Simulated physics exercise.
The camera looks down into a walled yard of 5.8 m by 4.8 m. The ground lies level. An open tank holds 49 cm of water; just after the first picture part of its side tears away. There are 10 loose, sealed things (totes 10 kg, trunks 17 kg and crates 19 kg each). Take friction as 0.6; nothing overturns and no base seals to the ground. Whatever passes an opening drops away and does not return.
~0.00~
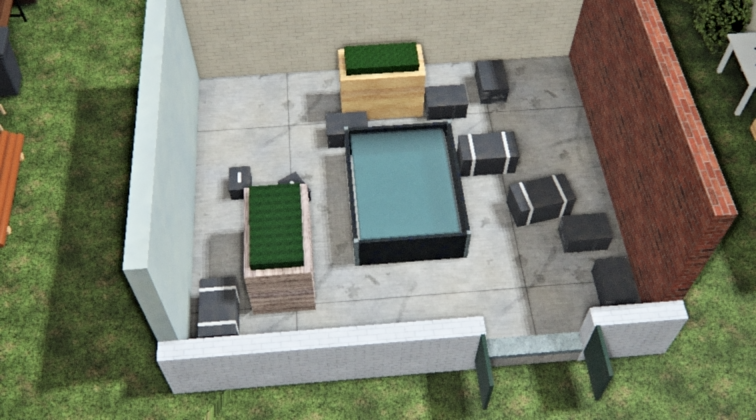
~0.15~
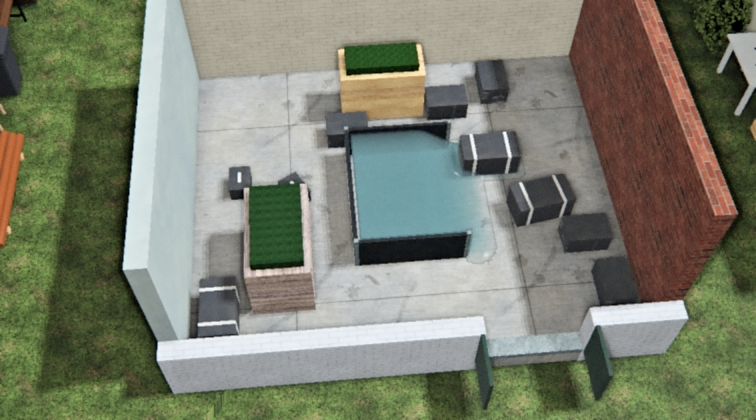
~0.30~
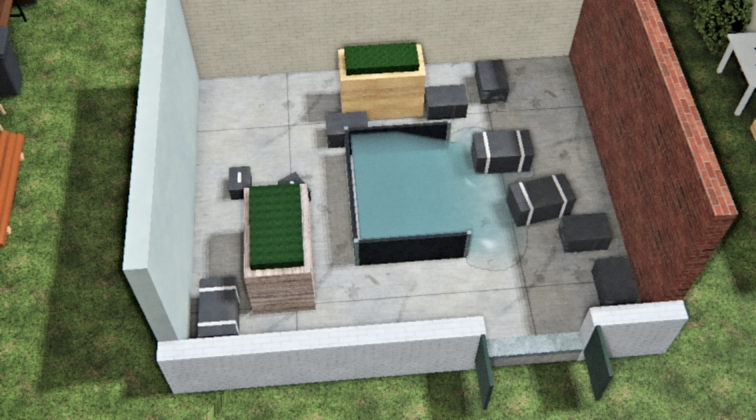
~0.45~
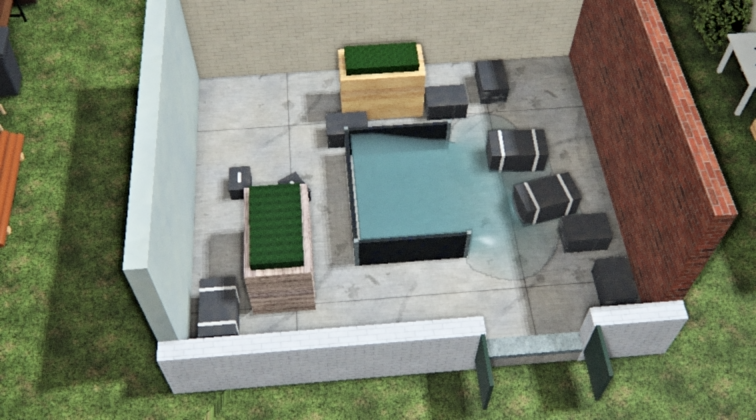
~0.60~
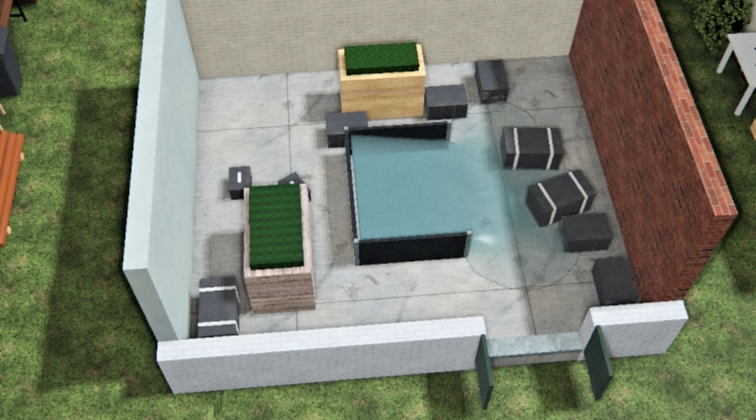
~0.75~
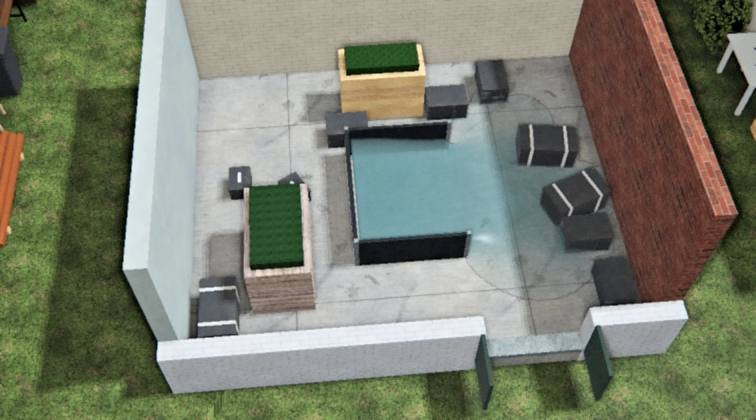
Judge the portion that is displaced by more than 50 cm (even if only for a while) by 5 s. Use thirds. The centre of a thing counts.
Share: One to two thirds.
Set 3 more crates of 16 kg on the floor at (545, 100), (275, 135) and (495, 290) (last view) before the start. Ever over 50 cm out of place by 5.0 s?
In that order: More, short of it, over.
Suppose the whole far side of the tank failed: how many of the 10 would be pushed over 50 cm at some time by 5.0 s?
In that case 4 of them.
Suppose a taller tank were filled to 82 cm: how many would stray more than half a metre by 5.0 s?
In that case 6 of them.
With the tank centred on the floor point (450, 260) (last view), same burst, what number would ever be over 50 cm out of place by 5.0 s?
In that case 5 of them.
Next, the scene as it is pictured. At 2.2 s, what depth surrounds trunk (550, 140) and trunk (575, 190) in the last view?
About 14 and 19 cm.
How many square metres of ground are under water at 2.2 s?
About 12.0 m2.
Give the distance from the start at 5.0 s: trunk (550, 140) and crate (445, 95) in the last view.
In that order: 200 cm, 10 cm.
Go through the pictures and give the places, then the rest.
In the first picture, a trunk at (489, 146), on the bottom; a trunk at (543, 192), on the bottom; water covers 2.5 m2; 0 of 10 have shifted.
In the second picture, a trunk at (490, 146) rests on the ground; a trunk at (543, 192), on the bottom; water covers 3.3 m2; 0 of 10 have shifted.
In the third picture, a trunk at (504, 144) rests on the ground, 21 cm from its start; a trunk at (543, 192) rests on the ground; 4.2 m2 under water; 1 of 10 have shifted.
In the fourth picture, a trunk at (518, 143), on the bottom, 42 cm from its start; a trunk at (548, 191) rests on the ground, 7 cm from its start; water covers 5.3 m2; 2 of 10 have shifted.
In the fifth picture, a trunk at (533, 141), on the bottom, 64 cm from its start; a trunk at (563, 190), on the bottom, 27 cm from its start; water covers 6.6 m2; 2 of 10 have shifted.
In the sixth picture, a trunk at (549, 138), on the bottom, 87 cm from its start; a trunk at (577, 190), on the bottom, 47 cm from its start; water covers 7.9 m2; 2 of 10 have shifted.
After 1.1 s 2 of 10 are over 50 cm from their spots; 1 afloat.
After 2.2 s 3 of 10 are over 50 cm from their spots; 4 afloat.
After 3.5 s 3 of 10 are over 50 cm from their spots; 3 afloat.
After 5.0 s 5 of 10 are over 50 cm from their spots, and 5 have been at some point; 3 afloat.
